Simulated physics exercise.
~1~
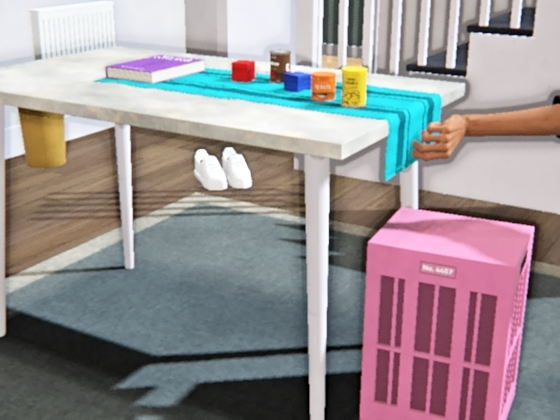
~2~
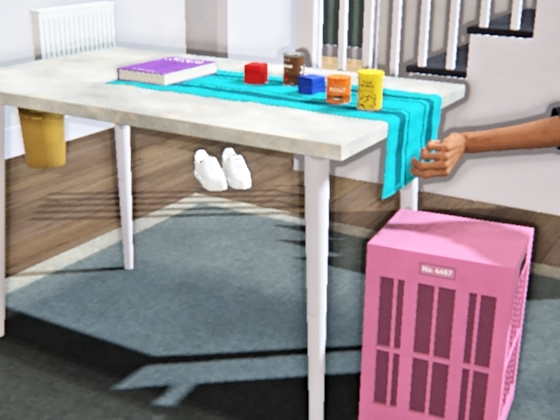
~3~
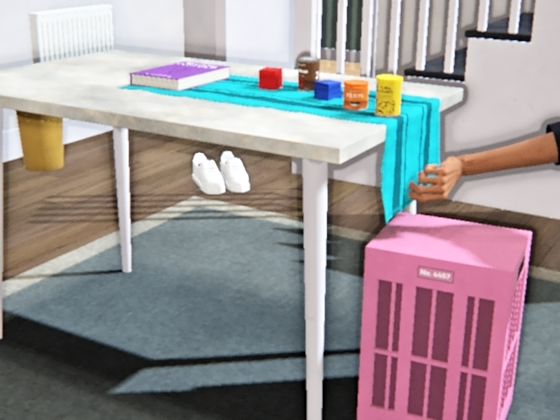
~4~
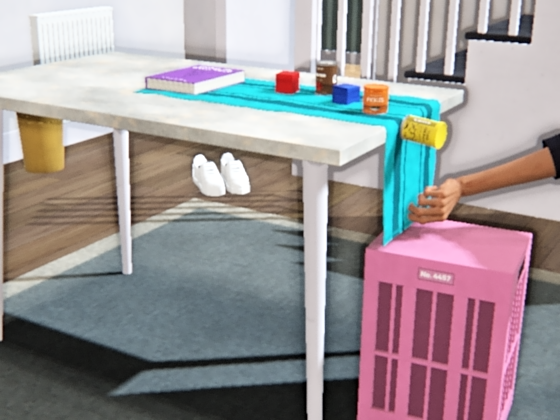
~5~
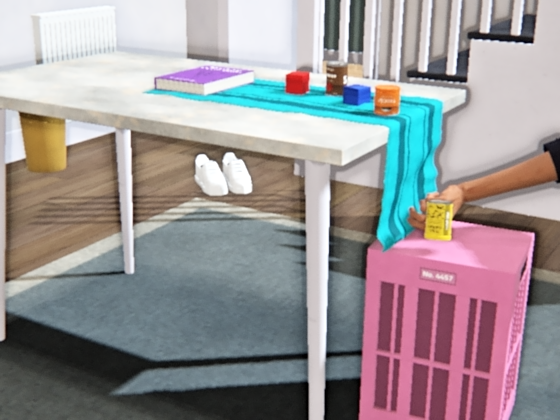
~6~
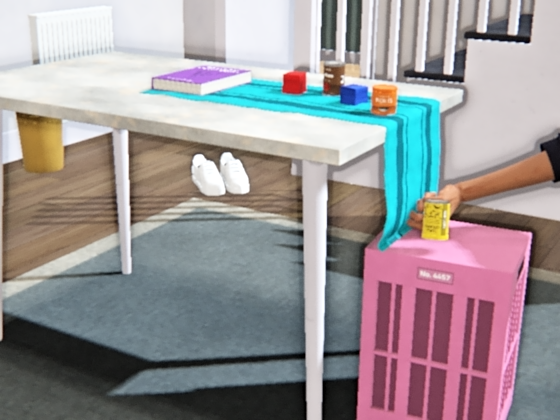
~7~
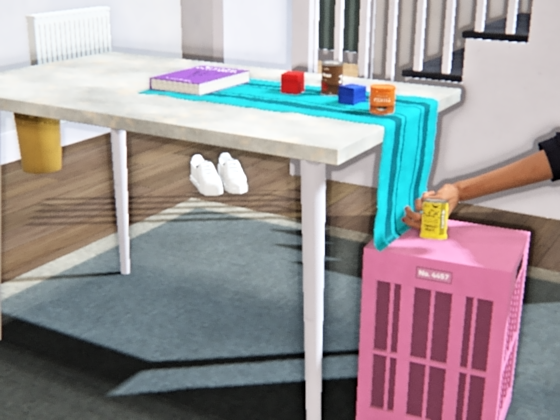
A hand pulled the turquoise scarf down over the table's right edge, dragging the small things along, until the yellow can tipped off and landed on the pink crate, where it sat by the hand while the rest stayed on the table.
